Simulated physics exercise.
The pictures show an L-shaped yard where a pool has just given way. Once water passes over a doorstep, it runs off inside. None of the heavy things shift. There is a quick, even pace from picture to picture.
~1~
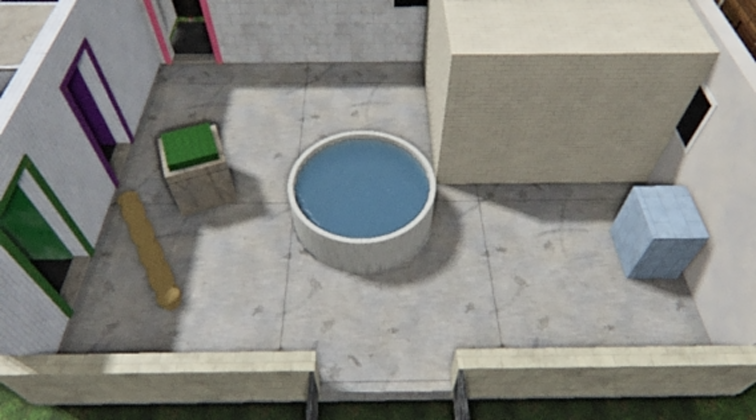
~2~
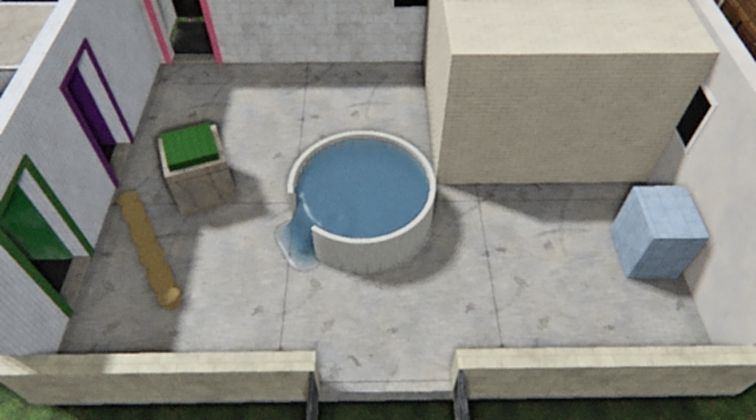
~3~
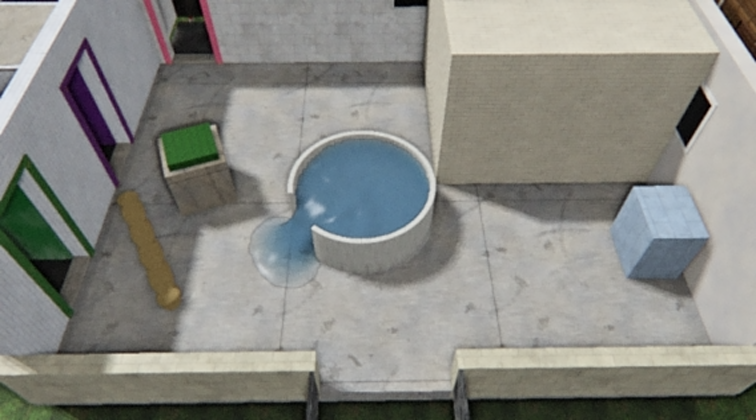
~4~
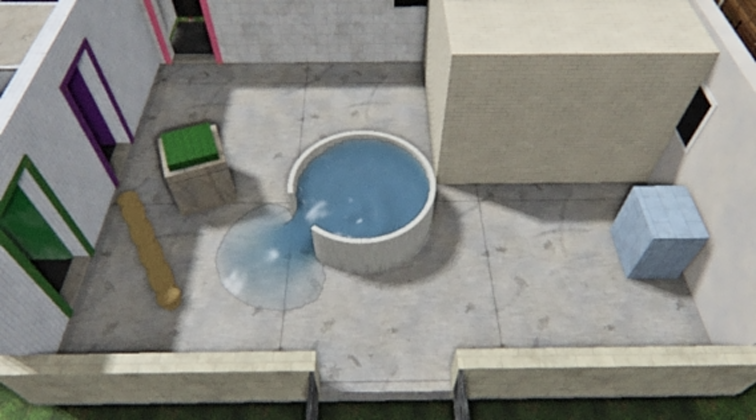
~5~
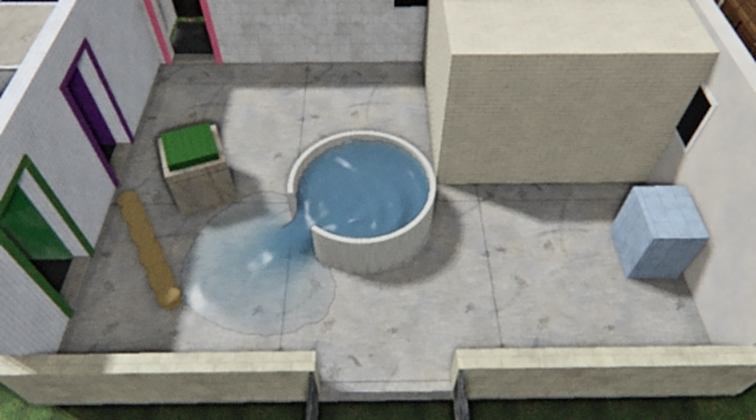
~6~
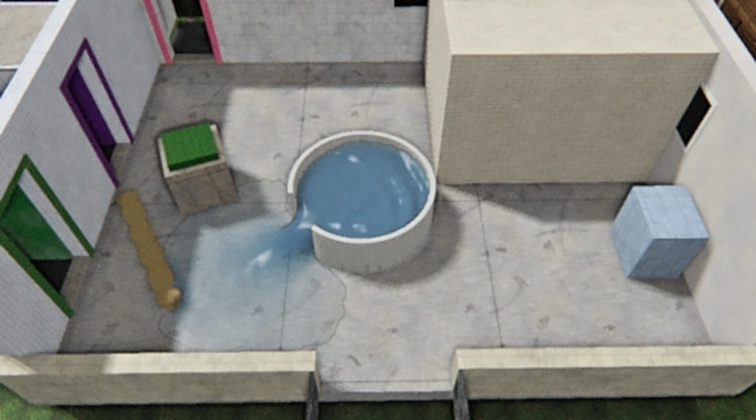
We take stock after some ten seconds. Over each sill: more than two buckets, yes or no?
Purple door: Yes, more; pink door: Yes, more; green door: Yes, more.
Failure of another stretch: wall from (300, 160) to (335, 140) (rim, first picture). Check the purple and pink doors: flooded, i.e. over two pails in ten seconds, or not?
As I see it, the purple door door tops the mark and the pink door door tops the mark.
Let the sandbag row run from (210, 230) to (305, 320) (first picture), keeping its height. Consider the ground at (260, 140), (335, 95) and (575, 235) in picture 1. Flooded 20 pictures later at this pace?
In the order asked: Swamped, swamped, untouched.
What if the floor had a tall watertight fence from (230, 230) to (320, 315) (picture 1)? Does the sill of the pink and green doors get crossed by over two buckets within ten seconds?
Reading it off: Pink door - over the threshold, green door - under the threshold.
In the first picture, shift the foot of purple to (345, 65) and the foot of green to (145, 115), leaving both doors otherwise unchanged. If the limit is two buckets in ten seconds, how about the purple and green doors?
The purple door is under; the green door lets less in.
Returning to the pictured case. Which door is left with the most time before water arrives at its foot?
I'd say the pink-painted one.
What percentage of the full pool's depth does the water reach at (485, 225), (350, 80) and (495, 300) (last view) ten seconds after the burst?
Going in order, roughly 2, 4 and 2 %.
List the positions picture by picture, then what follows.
In the first picture, still water in the round pool at (362, 186).
In the second picture, water pours out at (304, 232) and has run to (282, 227).
In the third picture, the front is at (277, 280), out from the gap at (304, 233).
In the fourth picture, the front is at (227, 280), out from the gap at (304, 233).
In the fifth picture, water pours out at (304, 233) and has run to (188, 292).
In the sixth picture, the front is at (168, 326), out from the gap at (304, 233).
A moment on, water covers 15 % of the floor; the purple door not reached, the pink door not reached, the green door not reached.
Next, water covers 25 % of the floor; the purple door wet at the sill, nothing in, the pink door not reached, the green door wet at the sill, nothing in.
Then, water covers 35 % of the floor; the purple door under two buckets in, the pink door under two buckets in, the green door under two buckets in.
Later, water covers 55 % of the floor; the purple door over two buckets in, the pink door over two buckets in, the green door over two buckets in.
In the end, water covers 85 % of the floor; the purple door over two buckets in, the pink door far over two buckets in, the green door far over two buckets in.
